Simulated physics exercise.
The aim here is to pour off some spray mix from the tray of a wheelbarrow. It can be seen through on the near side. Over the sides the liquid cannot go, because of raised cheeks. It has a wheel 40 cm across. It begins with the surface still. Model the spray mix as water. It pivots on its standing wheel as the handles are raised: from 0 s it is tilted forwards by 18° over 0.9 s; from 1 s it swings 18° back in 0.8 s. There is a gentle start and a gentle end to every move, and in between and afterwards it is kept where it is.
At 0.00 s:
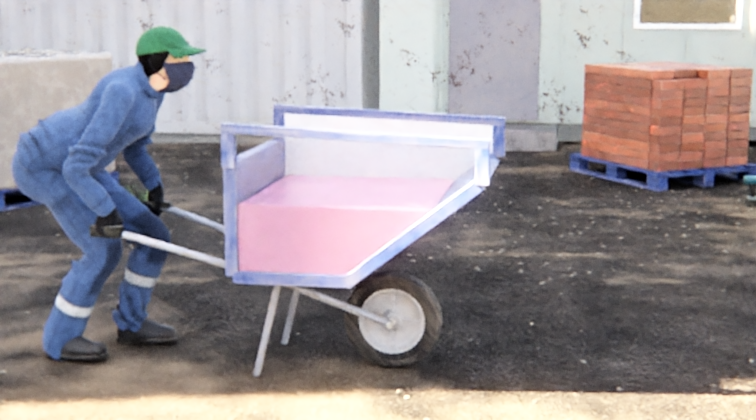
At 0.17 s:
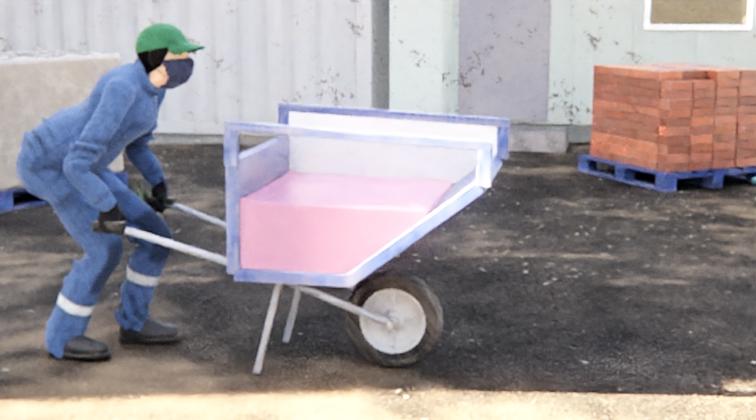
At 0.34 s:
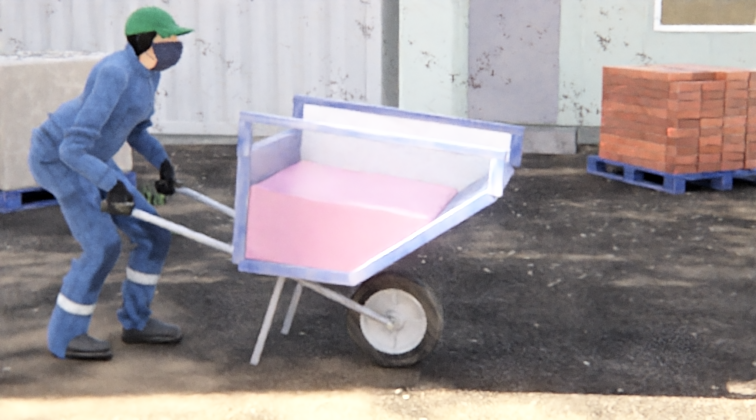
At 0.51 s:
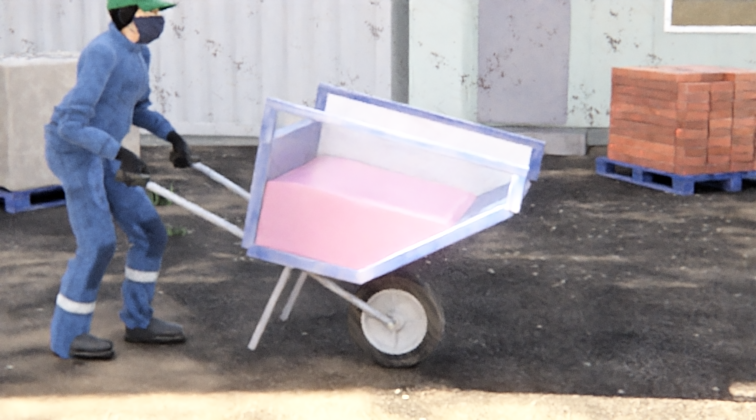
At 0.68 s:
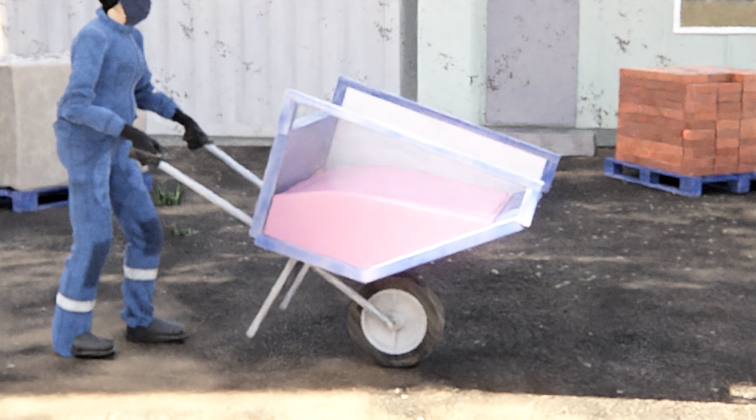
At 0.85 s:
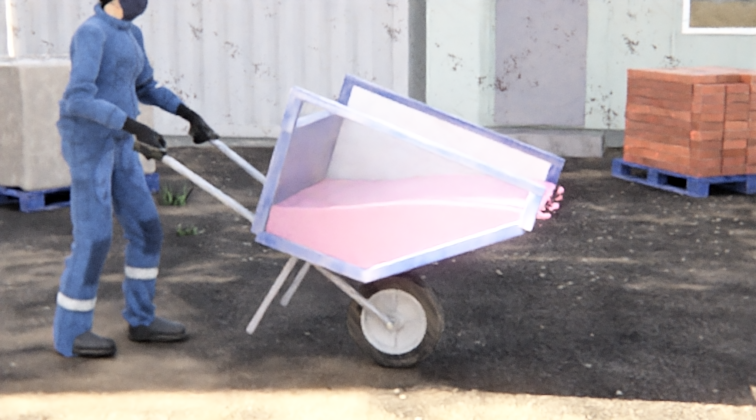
In a sunlit yard of dark, gritty ground before a pale corrugated wall, the view is side-on and drifts slightly. A masked worker in blue overalls and green cap stands left, gripping a blue-edged, clear-sided wheelbarrow of pink liquid, with bricks on a blue pallet at right. The worker straightens and raises the handles, tilting the tray forwards as the liquid shifts and begins leaving its right end.
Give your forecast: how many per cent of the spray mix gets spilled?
I would say close to 35 per cent.
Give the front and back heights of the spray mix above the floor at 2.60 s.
Front level 16 cm, back level 12 cm.
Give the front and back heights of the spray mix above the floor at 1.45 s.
Level, front = 20 cm; level, back = 6 cm.
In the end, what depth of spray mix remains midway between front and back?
It settles at around 24 cm at the middle.
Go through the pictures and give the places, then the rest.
Level at the front (337, 209); level at the back (249, 206); the lip is at (476, 179); the front is on the right, in the first picture.
Level at the front (339, 208); level at the back (251, 202), in the second picture.
Level at the front (348, 206); level at the back (261, 190); tilt 5° forwards, in the third picture.
Level at the front (364, 204); level at the back (277, 184); tilt 11° forwards, in the fourth picture.
Level at the front (376, 201); level at the back (285, 196); tilt 16° forwards, in the fifth picture.
Level at the front (377, 206); level at the back (283, 207); tilt 18° forwards; the lip is at (520, 220); spray mix has begun to come out, in the sixth picture.
By 1.45 s the barrow is at 7° forwards, the surface stands 20 cm on the front, 5 cm on the back; the loss stands at 28 per cent, over the front.
By 2.05 s the surface stands 13 cm on the front, 35 cm on the back; the loss stands at 29 per cent, over the front.
By 2.60 s the surface stands 17 cm on the front, 13 cm on the back; the loss stands at 33 per cent, over the front.
By 4.68 s the loss stands at 35 per cent, over the front, 38 of 111 litres.
